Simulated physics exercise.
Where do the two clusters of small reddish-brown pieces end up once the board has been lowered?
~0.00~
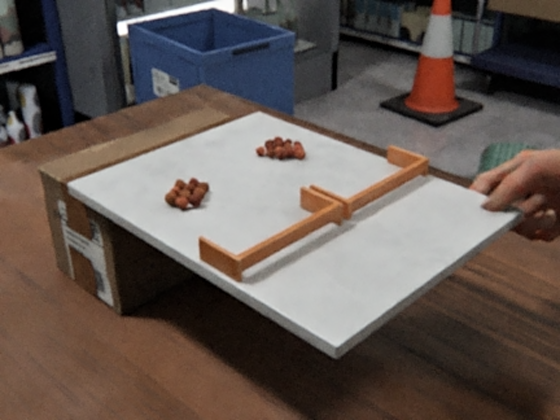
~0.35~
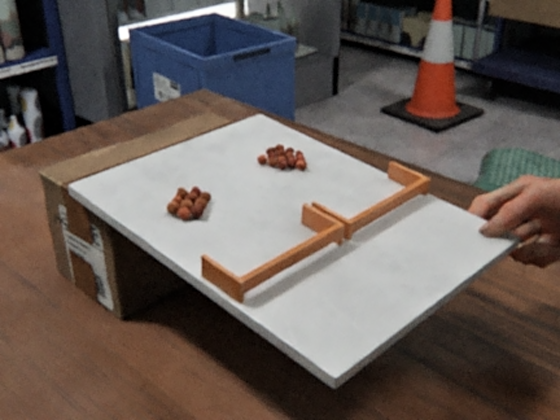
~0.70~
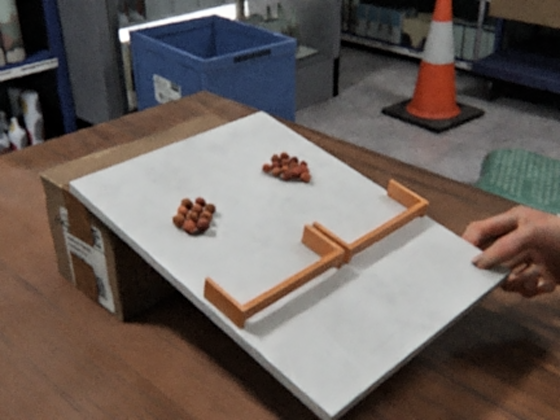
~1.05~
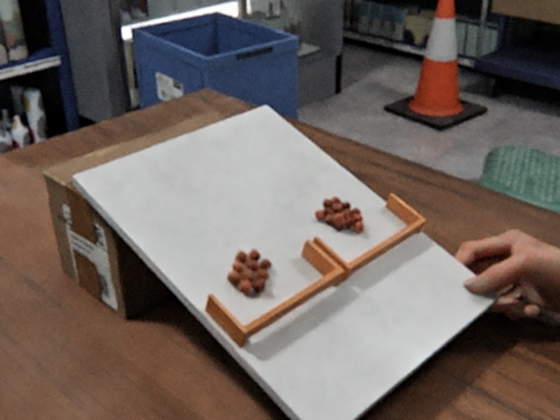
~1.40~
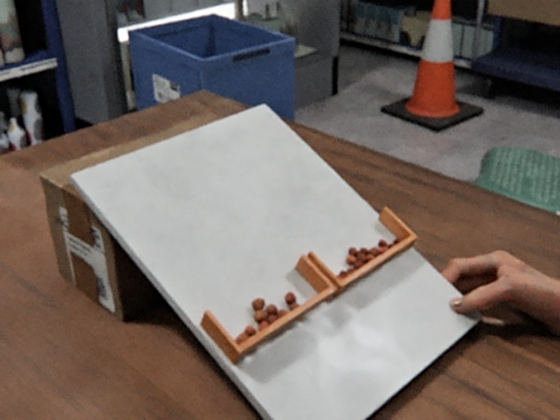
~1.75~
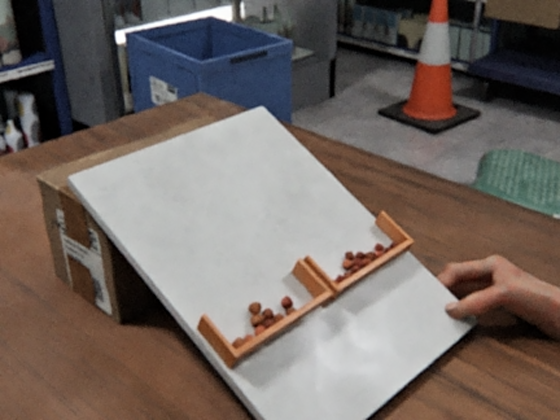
Both are stopped by the orange bars, the nearer cluster behind the nearer bar and the farther cluster behind the farther one.
